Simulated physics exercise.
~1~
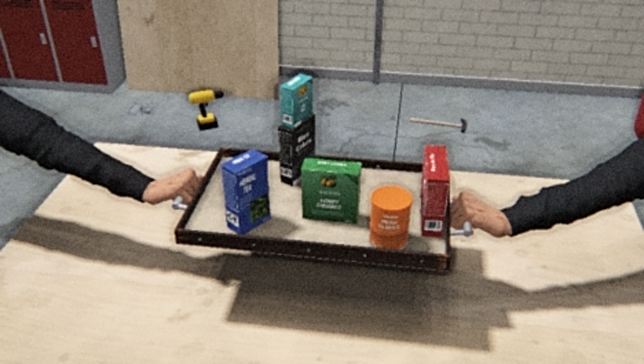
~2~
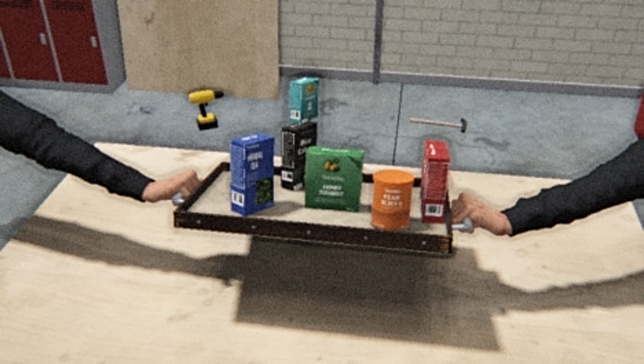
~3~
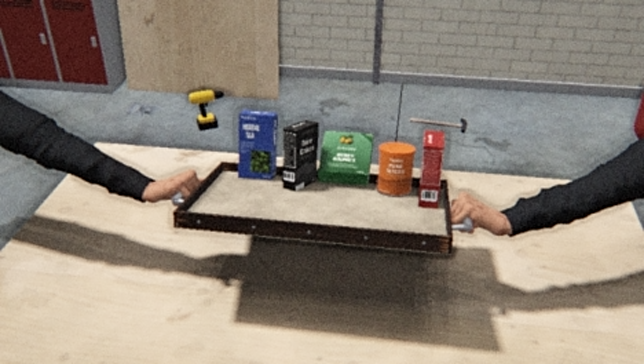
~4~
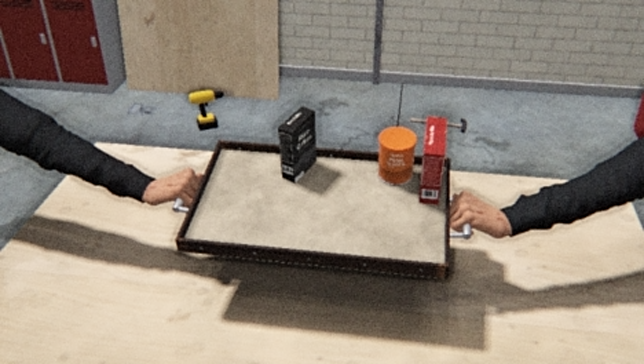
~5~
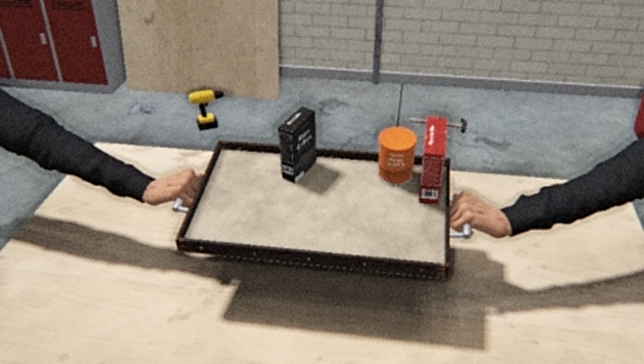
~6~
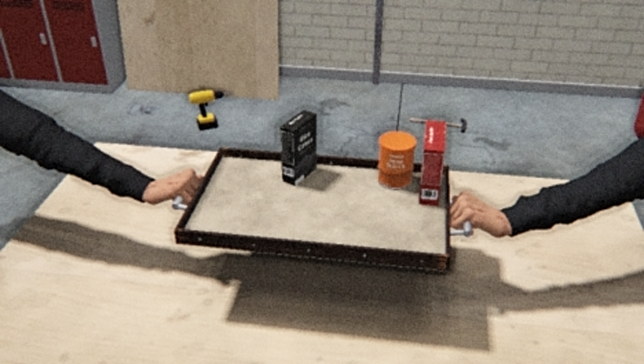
In a workshop, two hands tilt a tray of six items and three slide off.
